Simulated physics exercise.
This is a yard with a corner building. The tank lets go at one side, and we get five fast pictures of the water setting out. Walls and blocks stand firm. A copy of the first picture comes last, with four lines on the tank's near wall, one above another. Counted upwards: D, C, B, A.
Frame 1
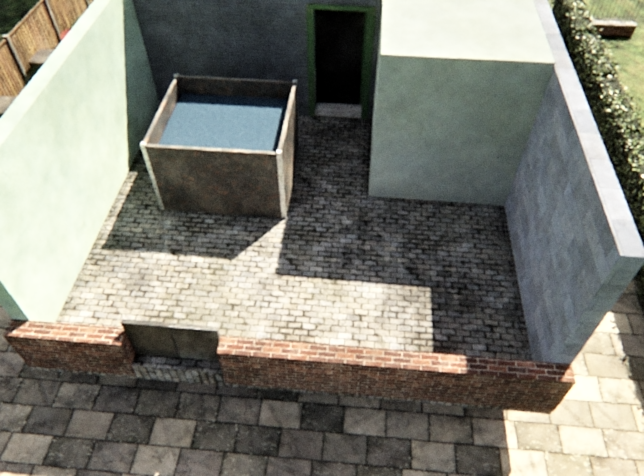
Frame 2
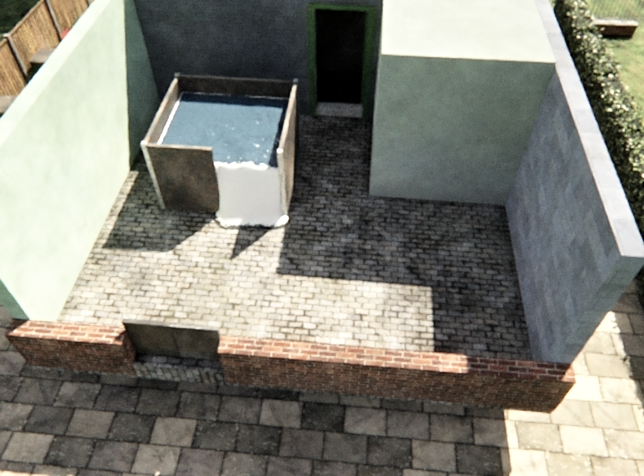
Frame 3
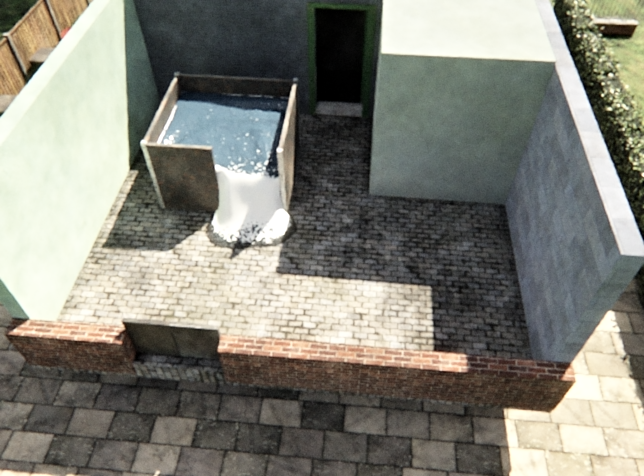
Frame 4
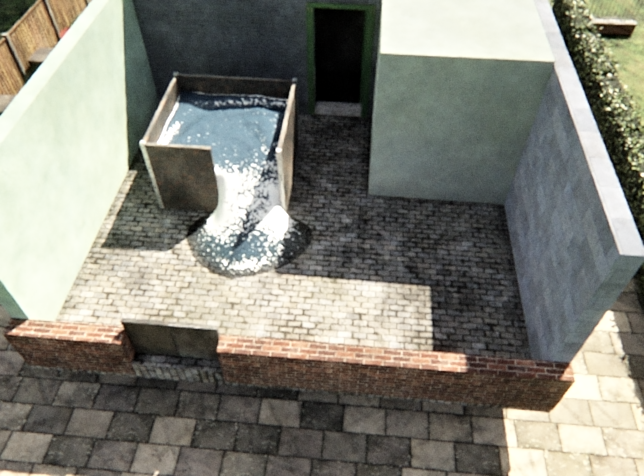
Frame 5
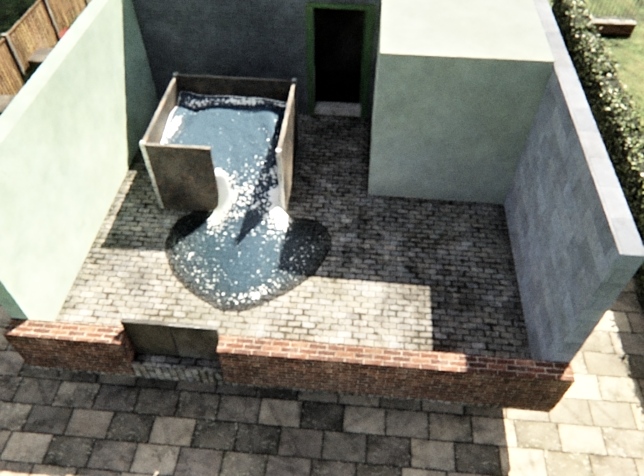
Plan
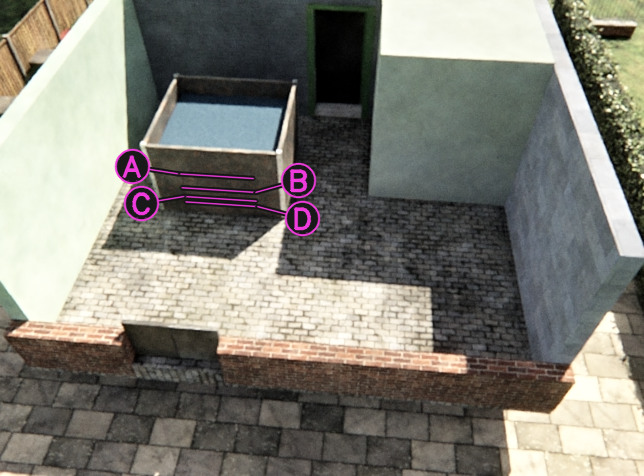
In a walled yard with a corner building and a green doorway, part of a square tank's front opened and water poured out, foaming onto the bricks and spreading into a widening, rounded pool.
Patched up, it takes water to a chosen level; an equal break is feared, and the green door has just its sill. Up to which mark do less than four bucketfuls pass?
Line A just does it.
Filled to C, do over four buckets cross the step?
No, that is safe.
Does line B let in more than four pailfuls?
No.
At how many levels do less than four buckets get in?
All of them.
On the marked copy, A at (215, 176); B at (218, 190); C at (220, 198); D at (221, 204); from the bottom up D, C, B, A.
For line A, a splash gets over, under a bucket.
For line B, nothing gets over.
For line C, nothing gets over.
For line D, nothing gets over.
